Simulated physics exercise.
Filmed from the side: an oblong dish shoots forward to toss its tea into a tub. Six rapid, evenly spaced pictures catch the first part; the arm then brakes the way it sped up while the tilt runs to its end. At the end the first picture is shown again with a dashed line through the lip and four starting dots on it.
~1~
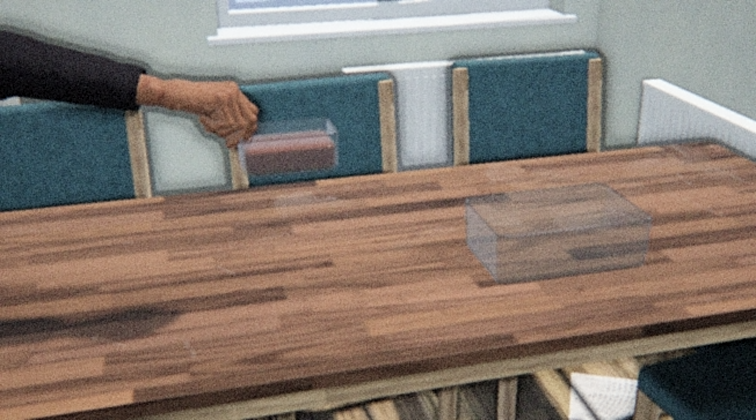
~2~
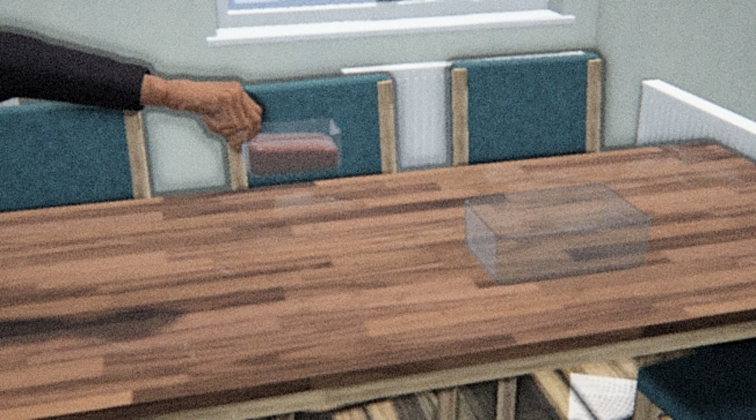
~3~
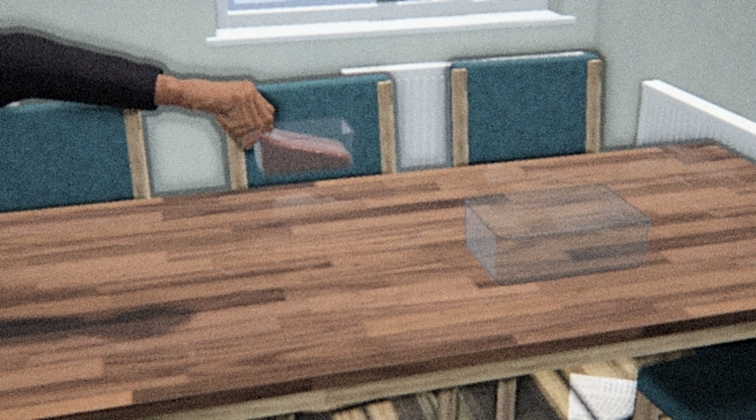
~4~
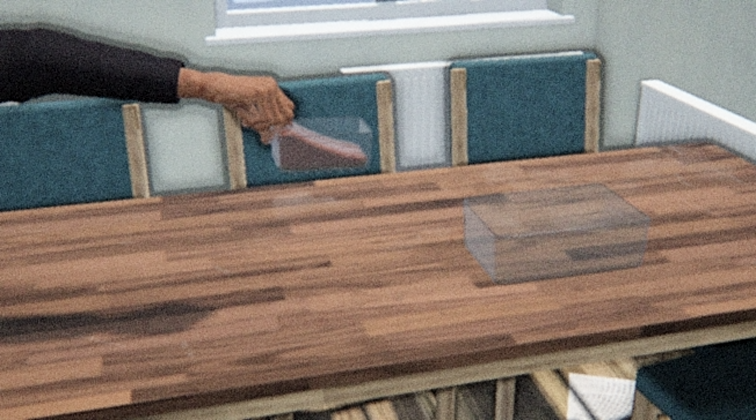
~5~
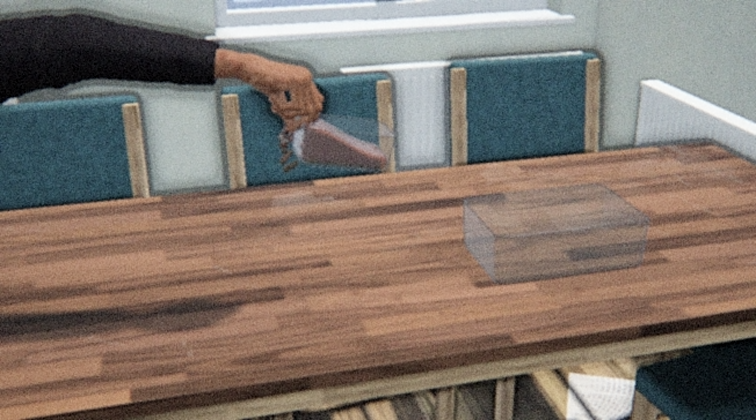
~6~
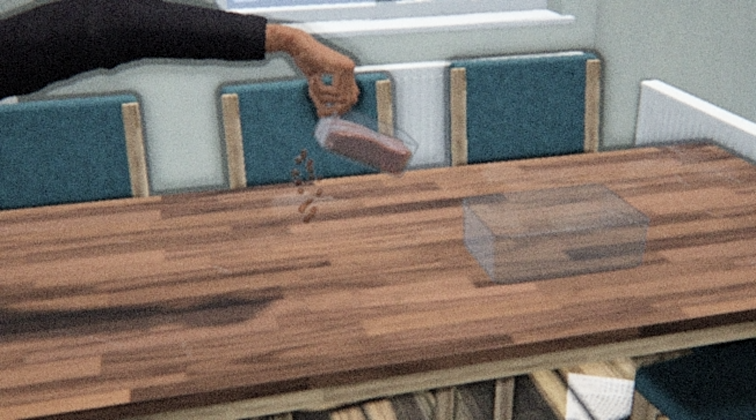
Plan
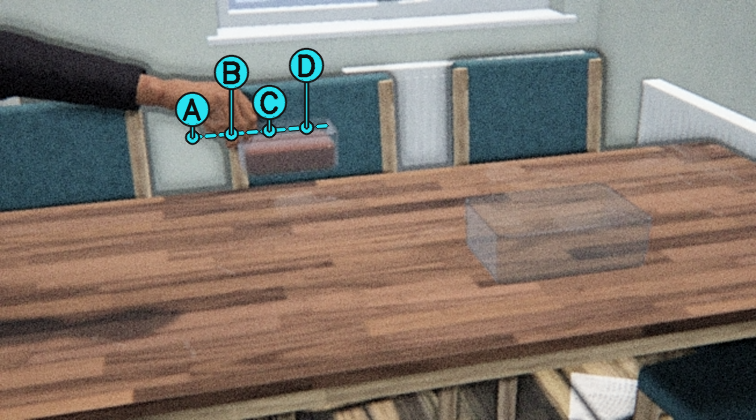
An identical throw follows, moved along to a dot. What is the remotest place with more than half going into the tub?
Go for D.
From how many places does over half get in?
One of them.
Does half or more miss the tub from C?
Yes, that goes wrong.
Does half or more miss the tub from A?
Yes.
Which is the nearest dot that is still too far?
Here it is dot C.
On the marked copy, A at (192, 137); B at (231, 134); C at (269, 130); D at (306, 127).
If A is chosen, about 0 % lands in the tub, 100 % falls short.
If B is chosen, about 0 % lands in the tub, 98 % falls short.
If C is chosen, about 29 % lands in the tub, 66 % falls short and 5 % goes beside or beyond.
If D is chosen, about 66 % lands in the tub, 28 % falls short and 5 % goes beside or beyond.
